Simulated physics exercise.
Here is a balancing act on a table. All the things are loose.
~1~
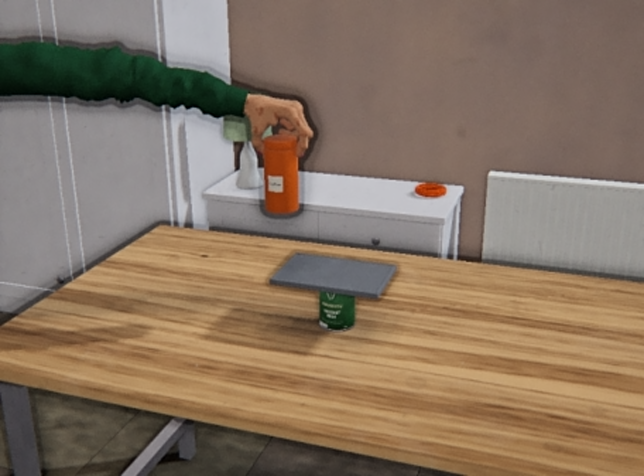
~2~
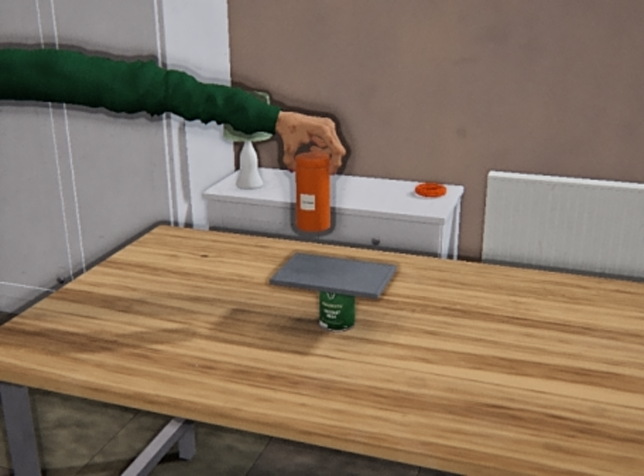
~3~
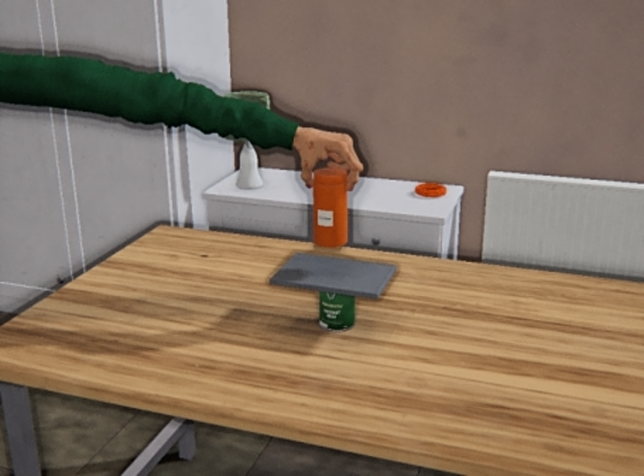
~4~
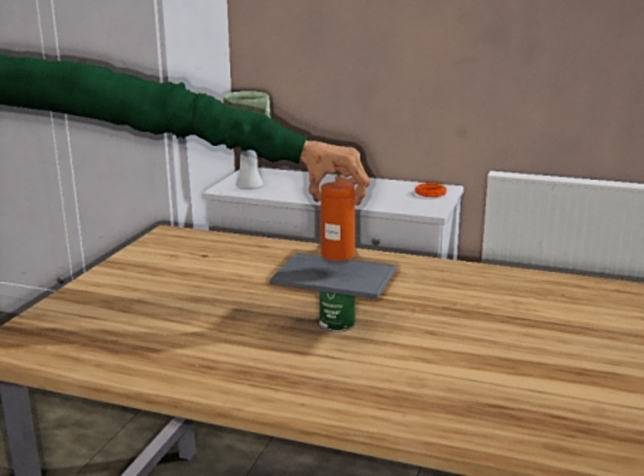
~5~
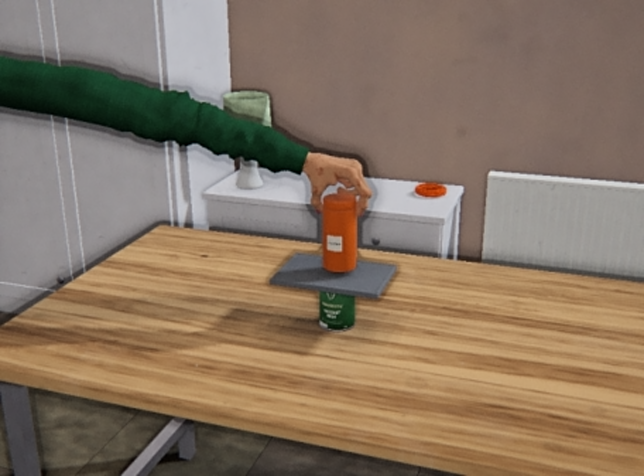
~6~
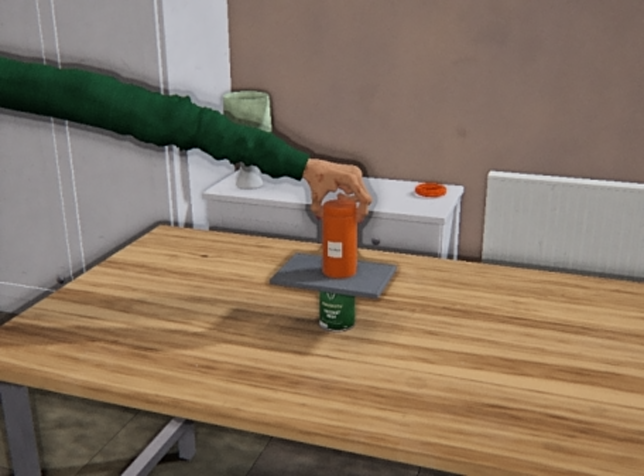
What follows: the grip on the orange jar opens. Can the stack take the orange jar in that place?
The stack keeps its balance.
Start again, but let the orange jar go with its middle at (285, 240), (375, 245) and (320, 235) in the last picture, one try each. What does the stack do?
In the first case it loses its balance; in the second case it comes apart; in the third case it stays up.
Then, 0.20 s after the last picture, nothing has stirred.
Then, 0.40 s after the last picture, orange jar resting near (340, 239).
At rest, all 3 in place. Seen from the same camera at the end, orange jar near (340, 239). The stack holds.
